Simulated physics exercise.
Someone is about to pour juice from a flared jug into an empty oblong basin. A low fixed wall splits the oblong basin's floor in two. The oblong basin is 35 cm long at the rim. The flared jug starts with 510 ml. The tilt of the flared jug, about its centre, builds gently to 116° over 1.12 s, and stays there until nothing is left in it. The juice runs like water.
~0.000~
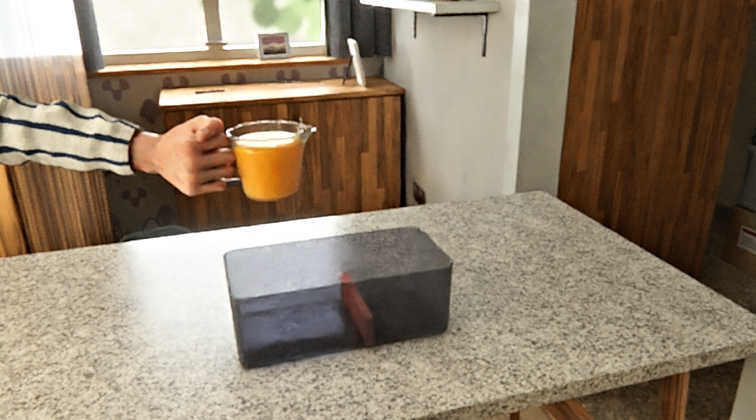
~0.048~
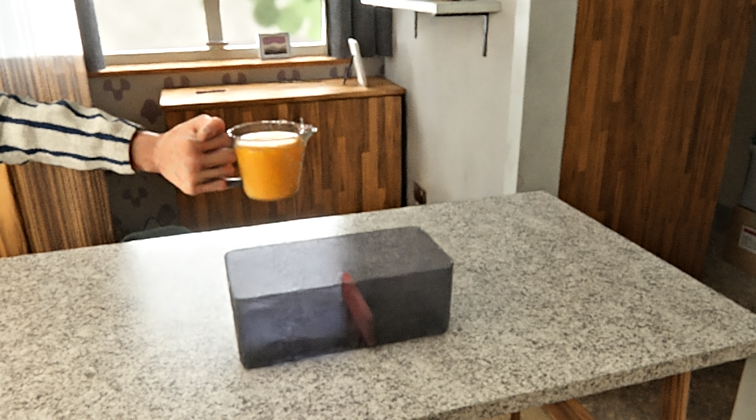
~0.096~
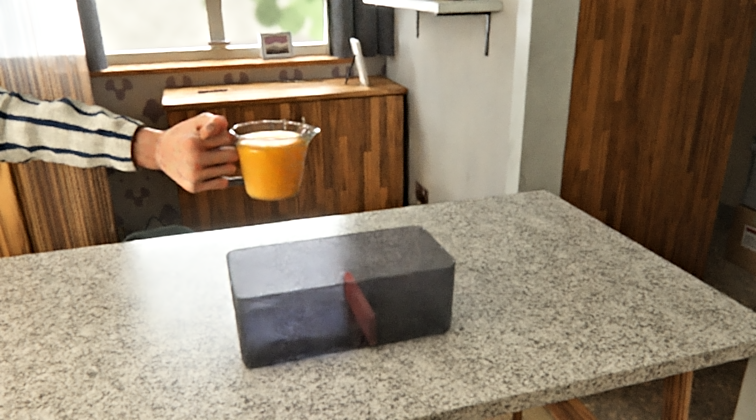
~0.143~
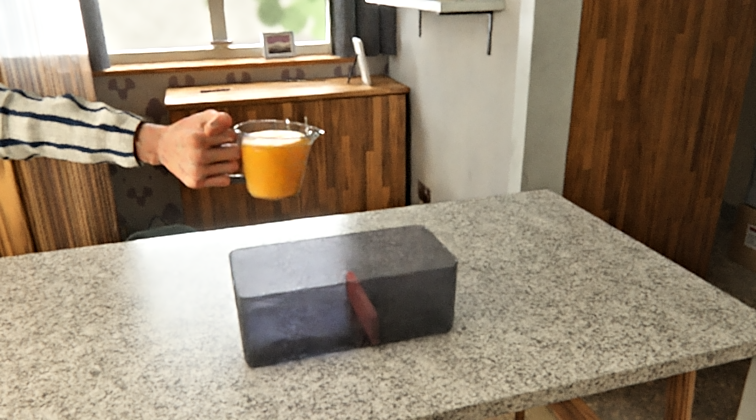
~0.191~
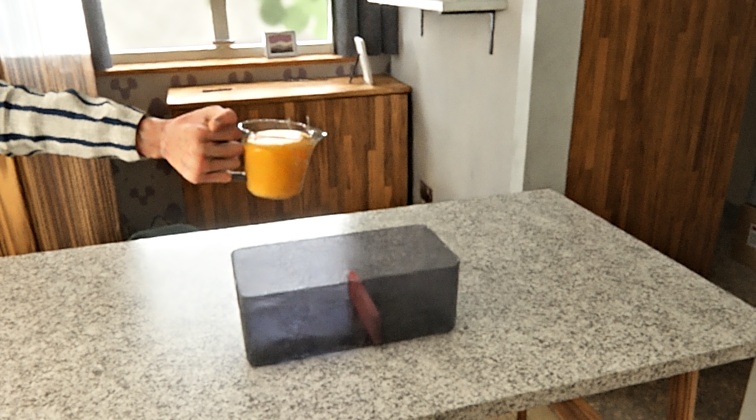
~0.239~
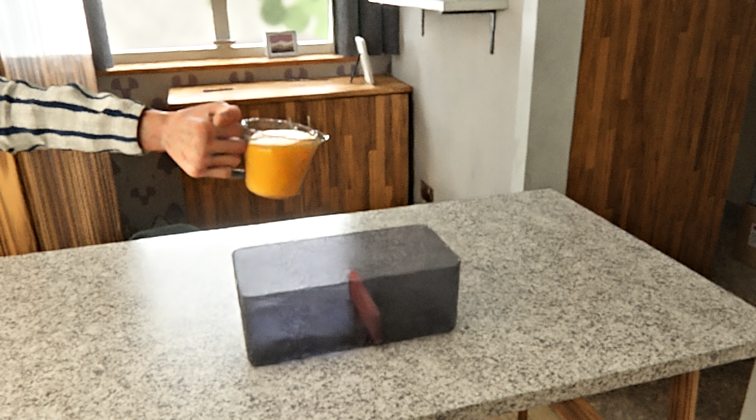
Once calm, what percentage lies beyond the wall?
The far part has some 61 per cent.
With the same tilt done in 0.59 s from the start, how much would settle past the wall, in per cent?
Then about 40 per cent.
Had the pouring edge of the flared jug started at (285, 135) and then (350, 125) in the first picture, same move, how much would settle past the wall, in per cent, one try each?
First 5, then 90 per cent.
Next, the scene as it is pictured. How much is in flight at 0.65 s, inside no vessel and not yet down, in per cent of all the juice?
About 28 per cent.
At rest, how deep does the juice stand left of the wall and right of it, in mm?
Left about 6 mm, right about 14 mm.
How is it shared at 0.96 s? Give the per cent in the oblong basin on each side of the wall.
Some 24 per cent left and 60 right.
By 0.65 s the tilt is 73° and 59 per cent is still to pour, 1 is left of the wall and 12 right of it.
By 0.96 s the tilt is 110° and 5 per cent is still to pour, 23 is left of the wall and 60 right of it.
By 1.27 s the tilt is 116° and 0 per cent is still to pour, 38 is left of the wall and 61 right of it.
By 1.62 s the tilt is 116° and 0 per cent is still to pour, 38 is left of the wall and 61 right of it.
At rest 38 per cent lies left of the wall, 61 right of it and 1 outside.
